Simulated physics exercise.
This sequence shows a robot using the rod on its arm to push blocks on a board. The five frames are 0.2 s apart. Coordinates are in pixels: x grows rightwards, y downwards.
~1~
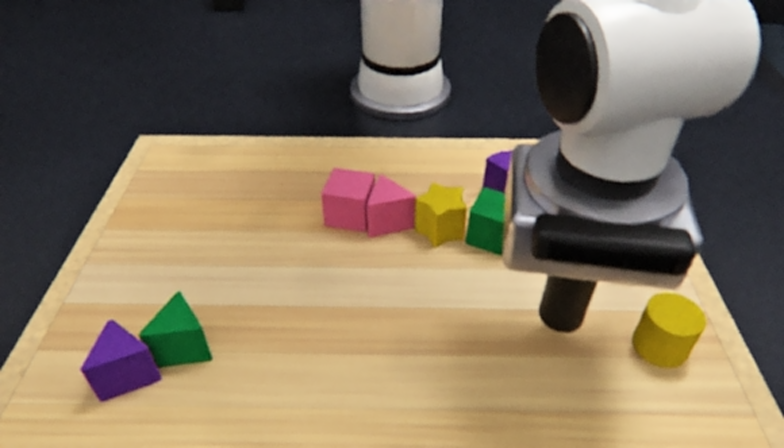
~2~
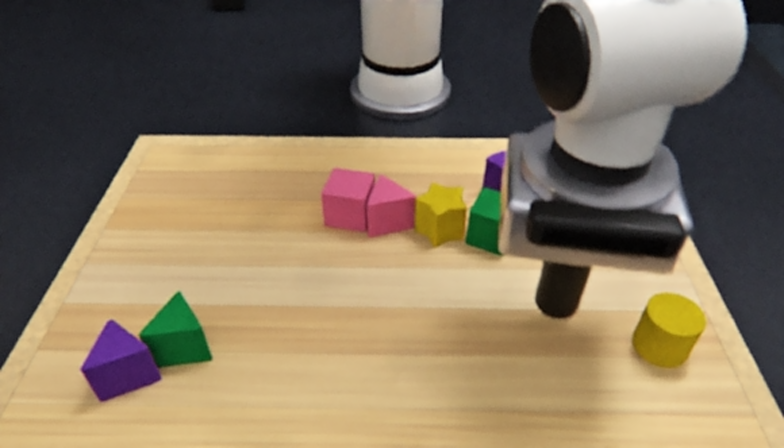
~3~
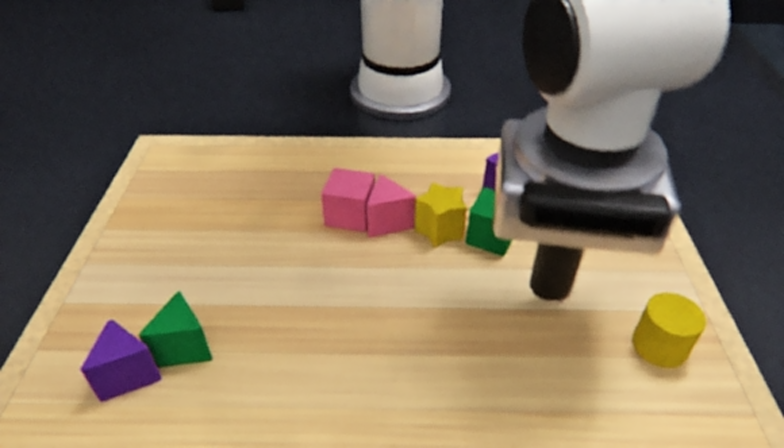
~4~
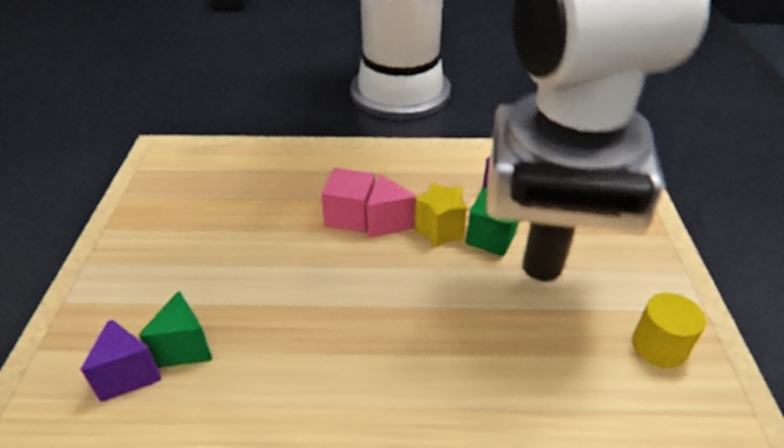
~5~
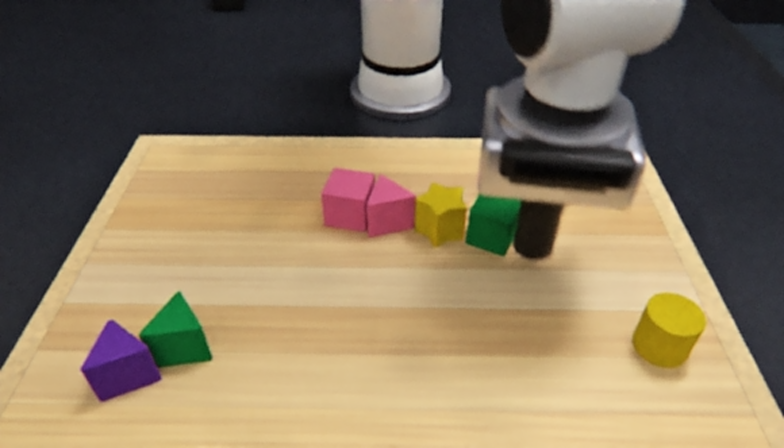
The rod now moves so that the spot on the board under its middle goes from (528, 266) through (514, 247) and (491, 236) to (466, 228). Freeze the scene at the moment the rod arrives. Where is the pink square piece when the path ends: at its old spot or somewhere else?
It gets pushed out of place.
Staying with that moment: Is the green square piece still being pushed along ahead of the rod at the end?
My answer is yes.
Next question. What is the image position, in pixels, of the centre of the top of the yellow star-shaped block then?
It ends at (391, 185).
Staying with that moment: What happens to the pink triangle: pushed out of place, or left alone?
By the last moment, the pink triangle will have left its place.
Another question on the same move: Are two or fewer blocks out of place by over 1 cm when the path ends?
Short answer: No.
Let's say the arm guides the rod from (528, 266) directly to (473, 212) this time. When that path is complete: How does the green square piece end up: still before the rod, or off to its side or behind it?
Kept ahead.
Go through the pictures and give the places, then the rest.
In the first frame, tip of the rod (561, 315), middles of tops, pink square piece (349, 183), pink triangle (388, 191), yellow star-shaped block (443, 198), green square piece (497, 205).
In the second frame, rod (556, 302), nothing pushed.
In the third frame, rod (550, 286), nothing pushed.
In the fourth frame, rod (543, 268), nothing pushed.
In the fifth frame, rod (533, 247), pink square piece (349, 183), pink triangle (388, 191), yellow star-shaped block (443, 198), green square piece (497, 205).
The first path, step by step. Halfway along, rod (505, 221); pink square piece (342, 181); pink triangle (379, 184), turned 15° anticlockwise; yellow star-shaped block (421, 191); green square piece (468, 192), turned 15° anticlockwise.
At the end, rod (468, 209); pink square piece (330, 178), turned 30° anticlockwise; pink triangle (365, 170), turned 35° anticlockwise; yellow star-shaped block (391, 185); green square piece (435, 180).
